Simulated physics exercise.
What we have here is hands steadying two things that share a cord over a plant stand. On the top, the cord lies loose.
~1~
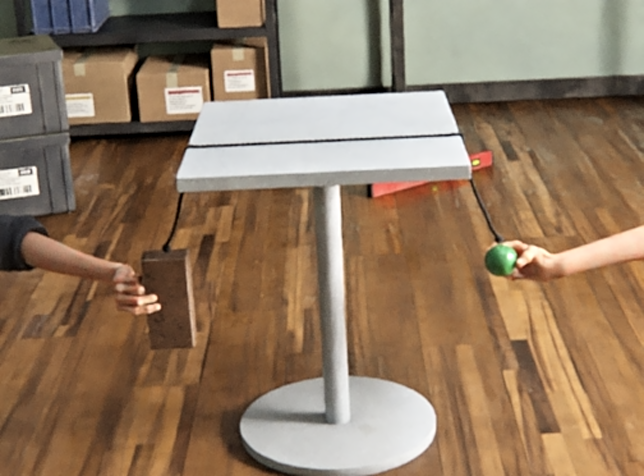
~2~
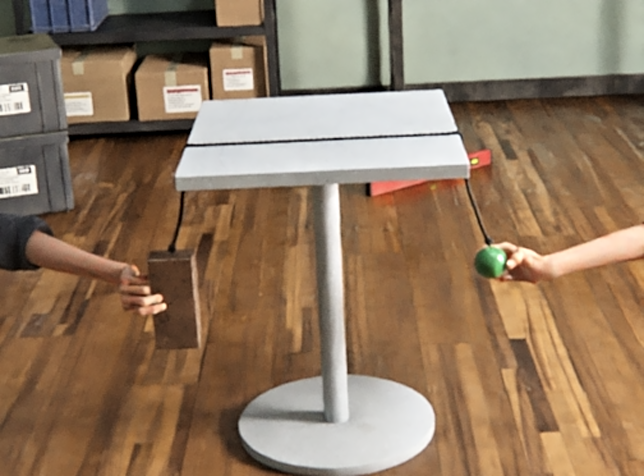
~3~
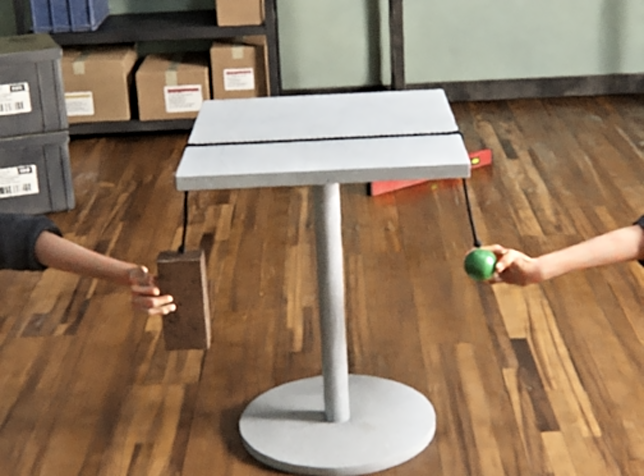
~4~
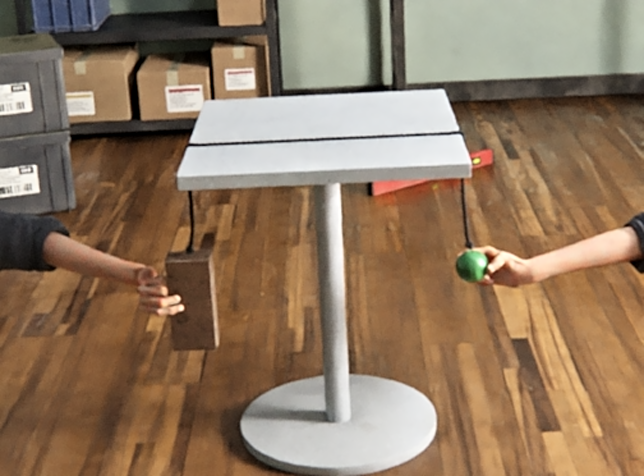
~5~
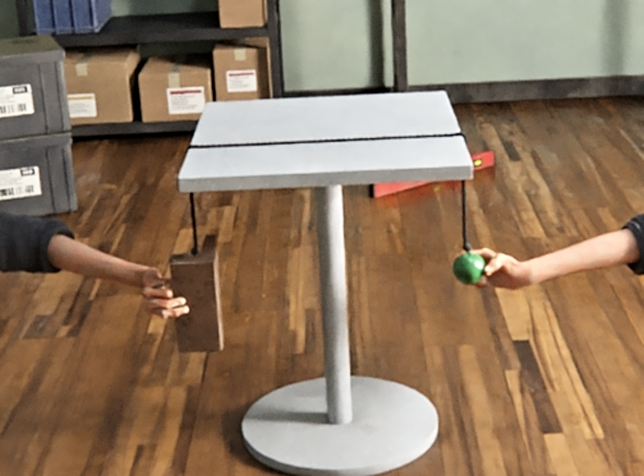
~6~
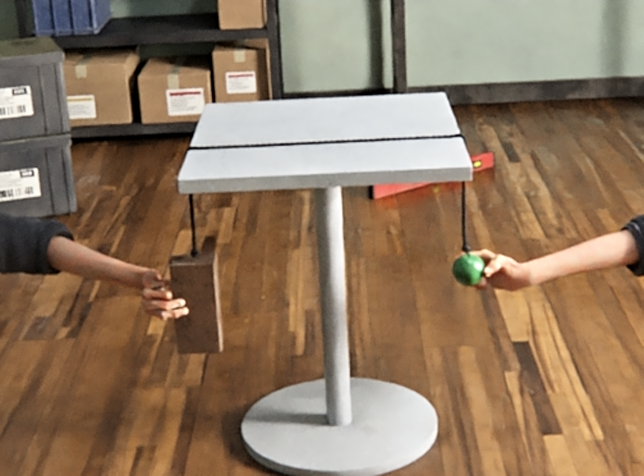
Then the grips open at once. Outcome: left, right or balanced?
Left.
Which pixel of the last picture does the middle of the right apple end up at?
(209, 129), roughly.
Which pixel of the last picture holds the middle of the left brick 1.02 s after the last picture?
It should be close to (215, 415).
Then, 0.46 s on from there, left brick lower near (208, 382); right apple higher near (491, 161).
Then, 1.02 s on from there, left brick down on the floor near (215, 415); right apple pulled up onto the top near (410, 121).
Then, 1.48 s on from there, left brick down on the floor near (215, 416); right apple pulled up onto the top near (280, 127).
In the end, left brick down on the floor near (216, 415); right apple pulled up onto the top near (209, 130). The cord sinks on the left side.
